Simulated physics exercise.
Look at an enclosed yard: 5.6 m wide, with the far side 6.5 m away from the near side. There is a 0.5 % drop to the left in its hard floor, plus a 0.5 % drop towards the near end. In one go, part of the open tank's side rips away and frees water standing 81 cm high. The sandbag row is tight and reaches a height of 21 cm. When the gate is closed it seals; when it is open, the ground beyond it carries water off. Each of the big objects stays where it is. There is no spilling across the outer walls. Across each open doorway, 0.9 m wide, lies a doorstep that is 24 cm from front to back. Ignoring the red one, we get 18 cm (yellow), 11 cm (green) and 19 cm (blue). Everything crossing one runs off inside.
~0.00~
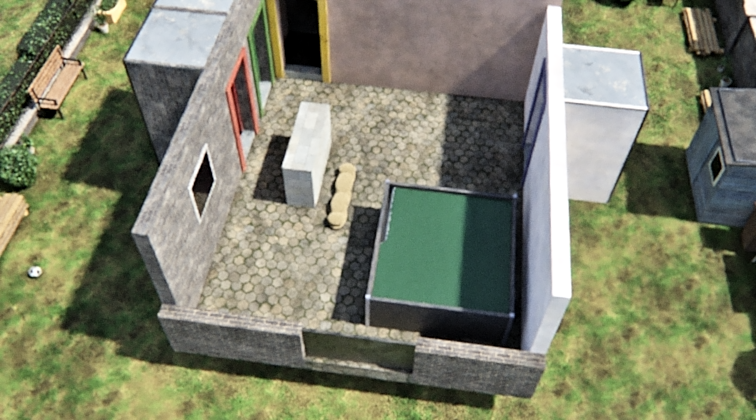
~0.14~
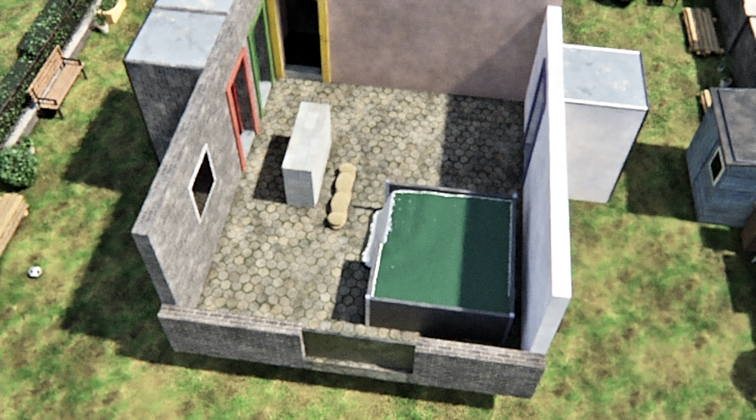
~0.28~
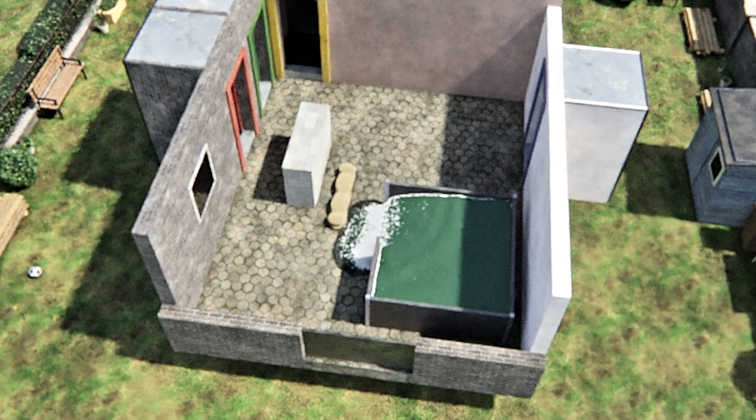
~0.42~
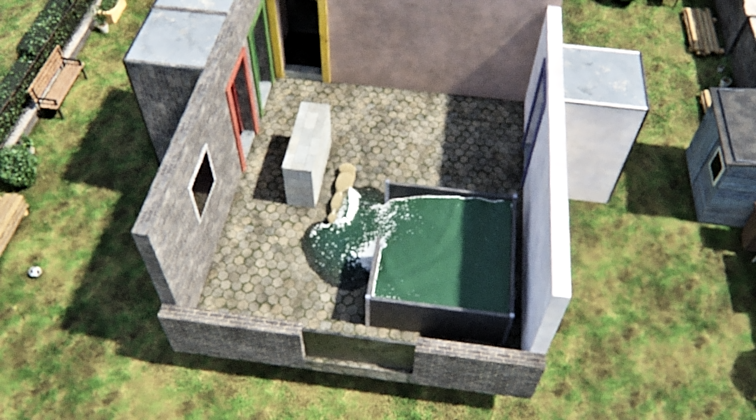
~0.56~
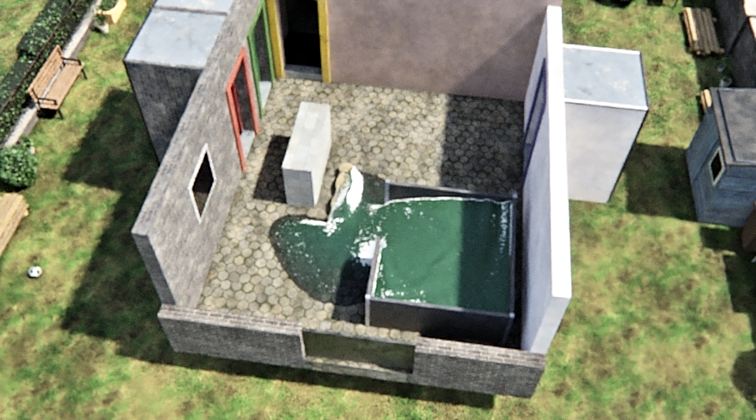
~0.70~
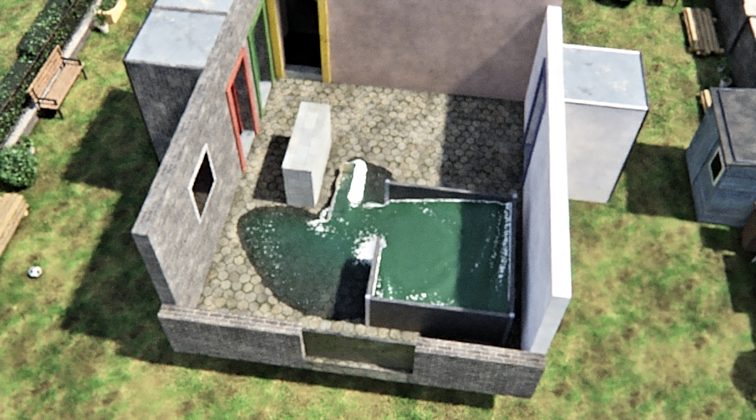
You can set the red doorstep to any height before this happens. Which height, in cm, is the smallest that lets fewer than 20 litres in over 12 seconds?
The smallest is roughly 11 cm.
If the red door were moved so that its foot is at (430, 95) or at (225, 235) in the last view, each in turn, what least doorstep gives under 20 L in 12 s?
About 13.5 cm, then about 33 cm.
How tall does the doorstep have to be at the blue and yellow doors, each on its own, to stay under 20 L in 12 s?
About 10.0 cm at blue and about 14.5 cm at yellow.
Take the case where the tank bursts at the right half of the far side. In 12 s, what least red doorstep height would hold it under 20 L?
Then it needs around 16 cm.
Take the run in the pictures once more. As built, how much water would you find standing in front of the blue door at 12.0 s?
It works out to about 14.0 centimetres deep.
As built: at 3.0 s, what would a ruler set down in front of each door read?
Lab note, depth in cm: Yellow 7; green 4; red 7; blue 0.
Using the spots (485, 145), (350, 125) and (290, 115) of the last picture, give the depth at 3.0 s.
Depths in order: 1 / 6 / 3 cm.
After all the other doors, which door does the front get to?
Final door: Blue.
After 1.4 s water covers 40 % of the floor, deepest (53 cm) near (351, 221); it has not reached the red door.
After 3.0 s water covers 75 % of the floor, deepest (42 cm) near (189, 331); 7 cm at the red door, 0 litres in over its 11 cm doorstep.
After 12.0 s water covers 95 % of the floor, deepest (18 cm) near (195, 313); 13 cm at the red door, 19 litres in over its 11 cm doorstep.
At the red door as built, the water arrived by 1.5 s and peaked near 15 cm at 8.0 s.
Run again over the same 12 s with other heights there, 37 litres in over 9.5 cm, 7 litres over 13 cm. The limit of 20 litres is kept from about 11 cm up.
